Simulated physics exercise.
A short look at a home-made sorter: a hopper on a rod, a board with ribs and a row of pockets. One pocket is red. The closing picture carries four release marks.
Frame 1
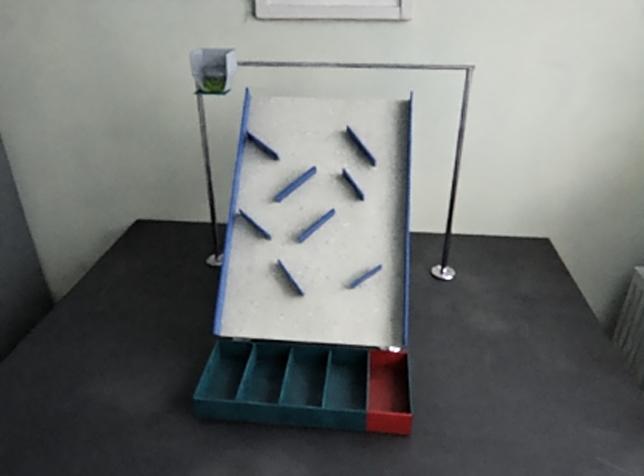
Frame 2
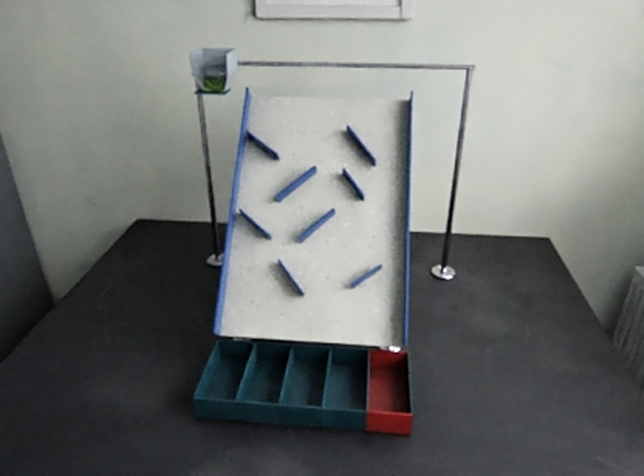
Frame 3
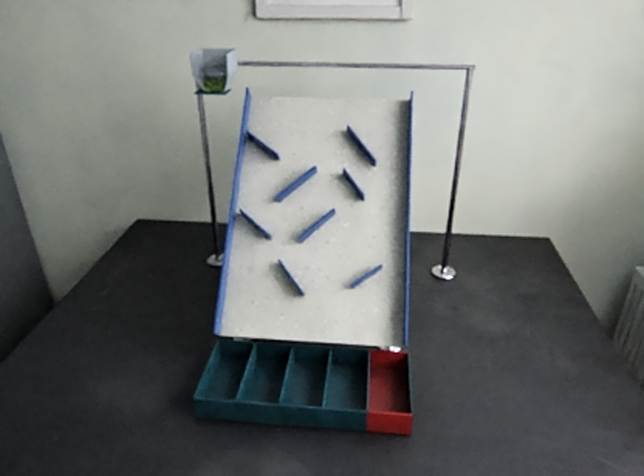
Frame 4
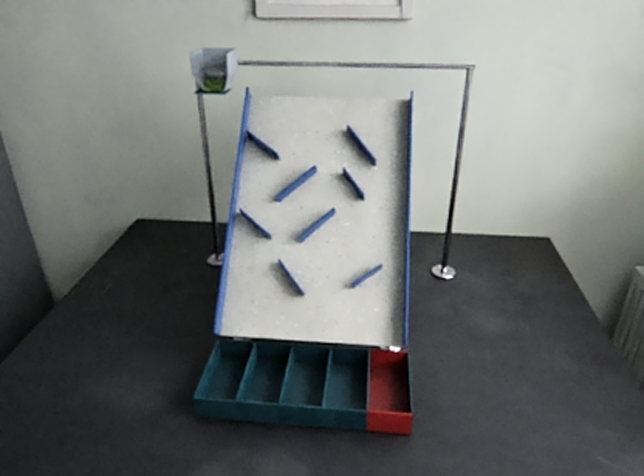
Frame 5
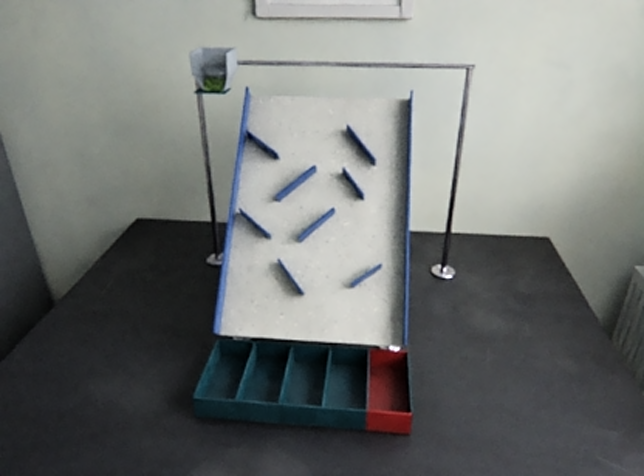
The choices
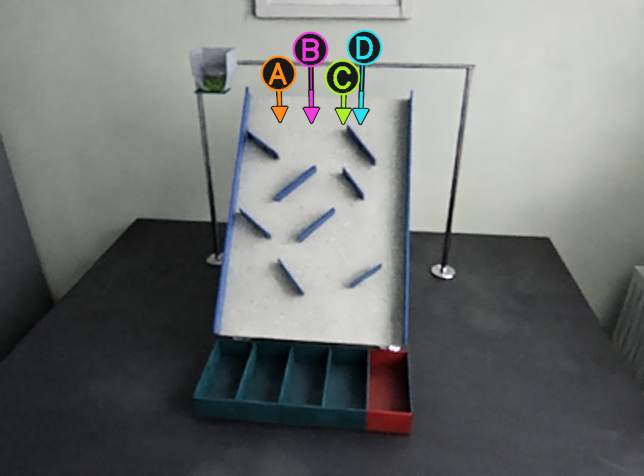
In the video, a sloped board with blue ribs stands on a dark table above a row of green pockets and one red pocket at the right, while a small hopper sits on a rod at upper left; nothing visibly moves.
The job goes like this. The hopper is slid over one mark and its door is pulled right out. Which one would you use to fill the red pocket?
Choose D.
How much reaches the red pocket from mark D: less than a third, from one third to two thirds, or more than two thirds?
Mark D gives more than two thirds.
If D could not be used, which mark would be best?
Mark C.
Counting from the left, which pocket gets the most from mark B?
The fourth from the left.
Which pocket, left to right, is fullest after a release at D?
The fifth.
On the marked copy, mark A meets the board at (280, 116); mark B meets the board at (311, 117); mark C meets the board at (343, 118); mark D meets the board at (360, 118).
Choosing A, not one piece in the red pocket, every piece in other pockets.
Choosing B, just a few in the red pocket, almost all in other pockets.
Choosing C, roughly a quarter in the red pocket, roughly two thirds in other pockets, about a tenth outside the box.
Choosing D, the larger part in the red pocket, about a tenth in other pockets, about a tenth outside the box.
